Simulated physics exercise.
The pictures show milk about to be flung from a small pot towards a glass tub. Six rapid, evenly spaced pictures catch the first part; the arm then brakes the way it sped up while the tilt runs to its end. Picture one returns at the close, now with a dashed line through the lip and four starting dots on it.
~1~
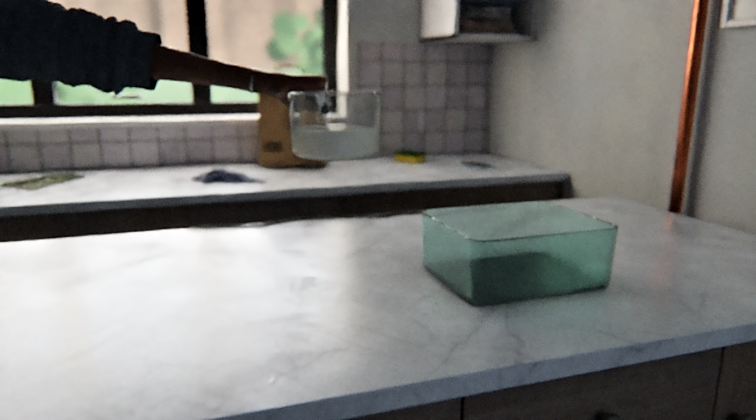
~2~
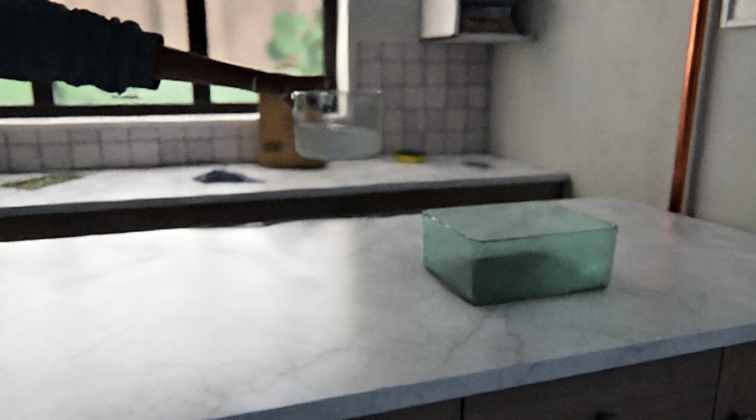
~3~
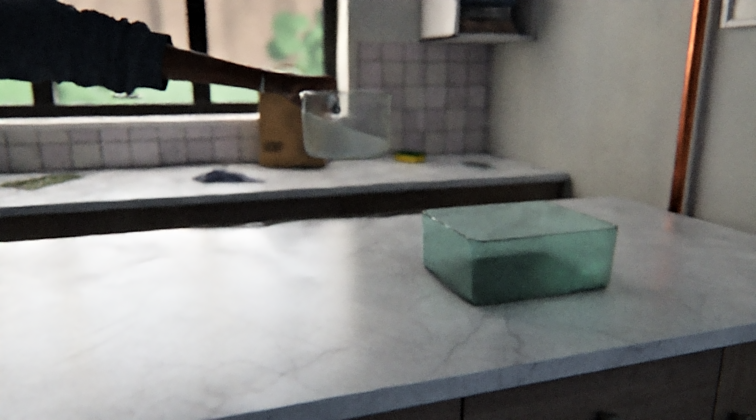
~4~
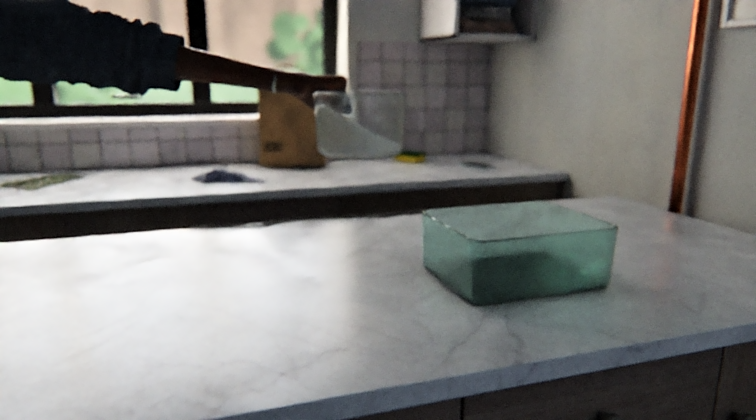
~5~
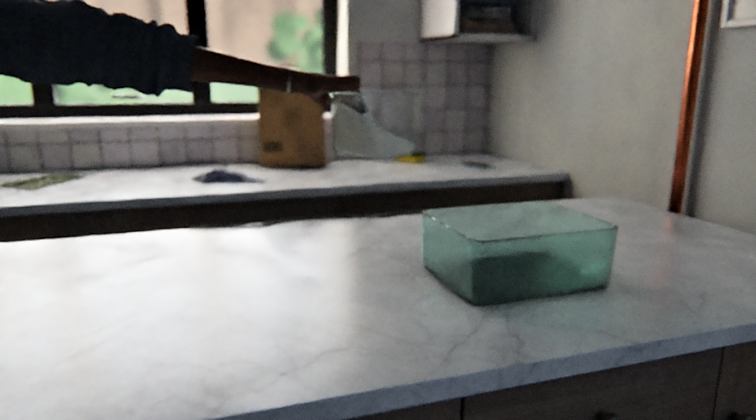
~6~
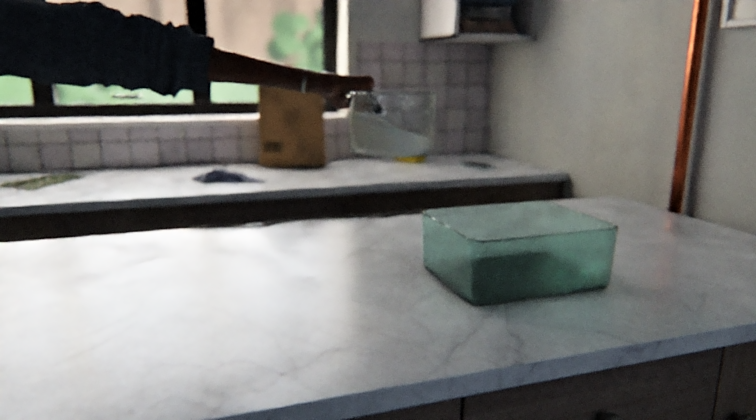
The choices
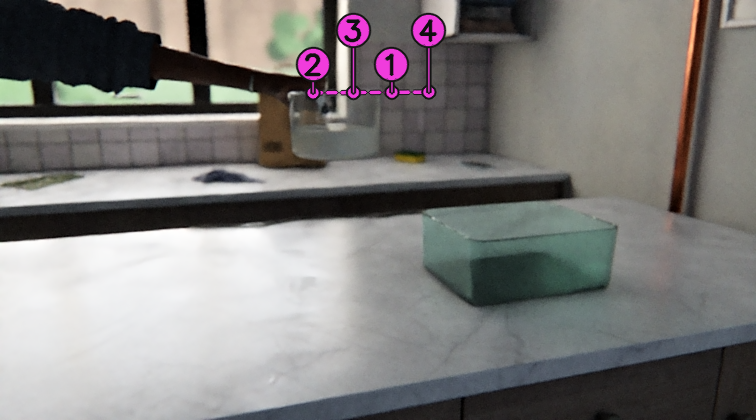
At the start, an outstretched arm at the left holds a small clear pot of milk above a counter, with a greenish glass tub on the marble surface nearer. The arm moves the pot a short way right, the milk sloshing and slanting inside, while the tub stays still.
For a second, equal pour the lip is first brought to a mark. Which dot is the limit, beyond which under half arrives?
I would pick dot 3.
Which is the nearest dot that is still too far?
That would be 2.
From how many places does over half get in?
Three.
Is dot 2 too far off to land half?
Yes.
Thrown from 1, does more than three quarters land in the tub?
Yes.
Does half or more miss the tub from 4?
No, not at all.
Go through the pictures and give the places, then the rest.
Upright, lip at (376, 92); tub from (467, 304) to (606, 285); nothing has left yet, in the first picture.
Upright, lip at (379, 92); nothing has left yet, in the second picture.
Upright, lip at (388, 92); nothing has left yet, in the third picture.
Upright, lip at (400, 92); nothing has left yet, in the fourth picture.
Upright, lip at (415, 92); nothing has left yet, in the fifth picture.
Upright, lip at (430, 92); nothing has left yet, in the sixth picture.
On the marked copy, 1 at (391, 92); 2 at (313, 92); 3 at (353, 92); 4 at (428, 92).
With 1, about 92 % lands in the tub, 4 % falls short and 4 % goes beside or beyond.
With 2, about 19 % lands in the tub, 80 % falls short.
With 3, about 87 % lands in the tub, 11 % falls short.
With 4, about 91 % lands in the tub, 2 % falls short and 7 % goes beside or beyond.
